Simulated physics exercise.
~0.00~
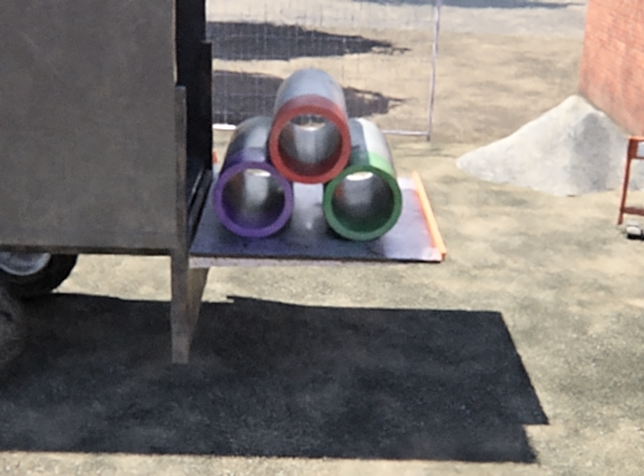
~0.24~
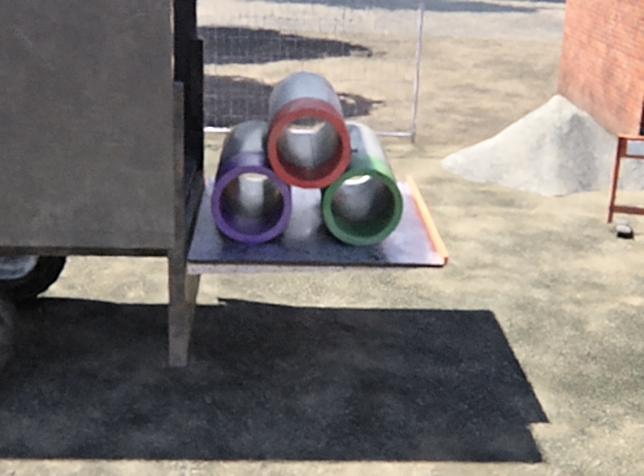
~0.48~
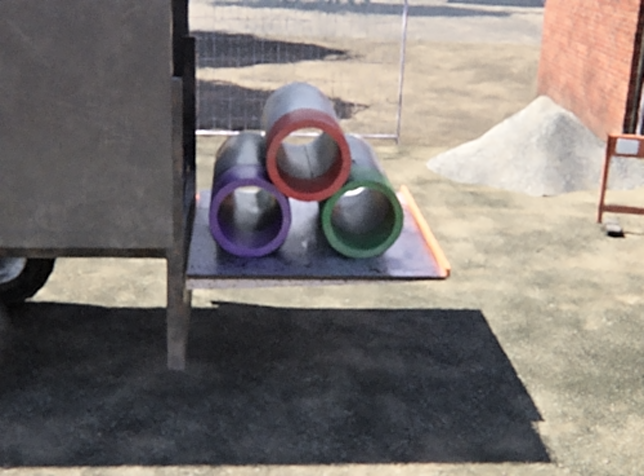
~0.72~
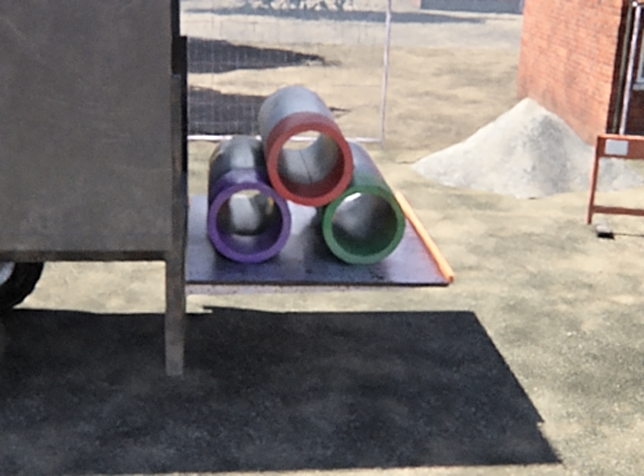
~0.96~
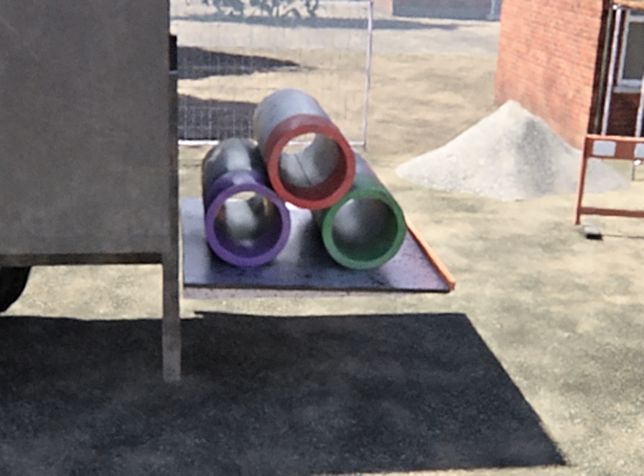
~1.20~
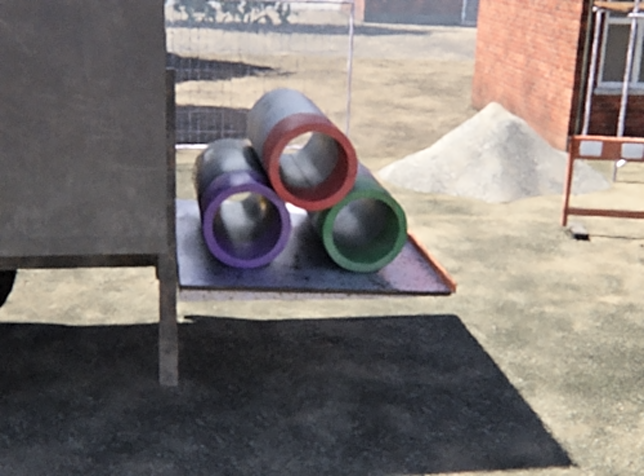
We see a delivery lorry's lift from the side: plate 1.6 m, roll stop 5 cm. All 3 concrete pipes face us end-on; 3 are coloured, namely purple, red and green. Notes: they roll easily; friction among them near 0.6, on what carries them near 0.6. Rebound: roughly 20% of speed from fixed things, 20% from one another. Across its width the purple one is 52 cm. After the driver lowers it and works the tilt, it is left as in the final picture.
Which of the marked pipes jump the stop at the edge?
Purple: Not over. Red: Not over. Green: Not over.
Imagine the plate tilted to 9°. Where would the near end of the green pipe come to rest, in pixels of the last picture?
I'd put it somewhere near (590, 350).
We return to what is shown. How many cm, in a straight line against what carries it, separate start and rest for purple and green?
Net displacement for purple is 35, for green it is 35.
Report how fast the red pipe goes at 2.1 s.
Around 0.2 m/s.
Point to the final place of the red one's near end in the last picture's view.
In the last view it sits close to (367, 169).
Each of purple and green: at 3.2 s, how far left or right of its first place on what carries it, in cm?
Purple has gone 35 cm to the right and green 35 cm to the right.
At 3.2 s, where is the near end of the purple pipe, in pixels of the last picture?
(306, 229), more or less.
Then, 2.1 s in, purple is on the plate, 105 cm from the stop, rolling right; red is up on others, 70 cm from the stop, rolling right; green is on the plate, 35 cm from the stop, rolling right; 0 gone from the plate.
Then, 3.2 s in, purple is on the plate, 85 cm from the stop, rolling left; red is up on others, 50 cm from the stop, rolling left; green is on the plate, 15 cm from the stop, rolling left; 0 gone from the plate.
Then, 4.5 s in, purple is on the plate, 90 cm from the stop, rolling right; red is up on others, 55 cm from the stop, rolling right; green is on the plate, 20 cm from the stop, rolling right; 0 gone from the plate.
In the end (6.0 s), purple is on the plate, 85 cm from the stop; red is up on others, 50 cm from the stop; green is on the plate, 15 cm from the stop; 0 gone from the plate.
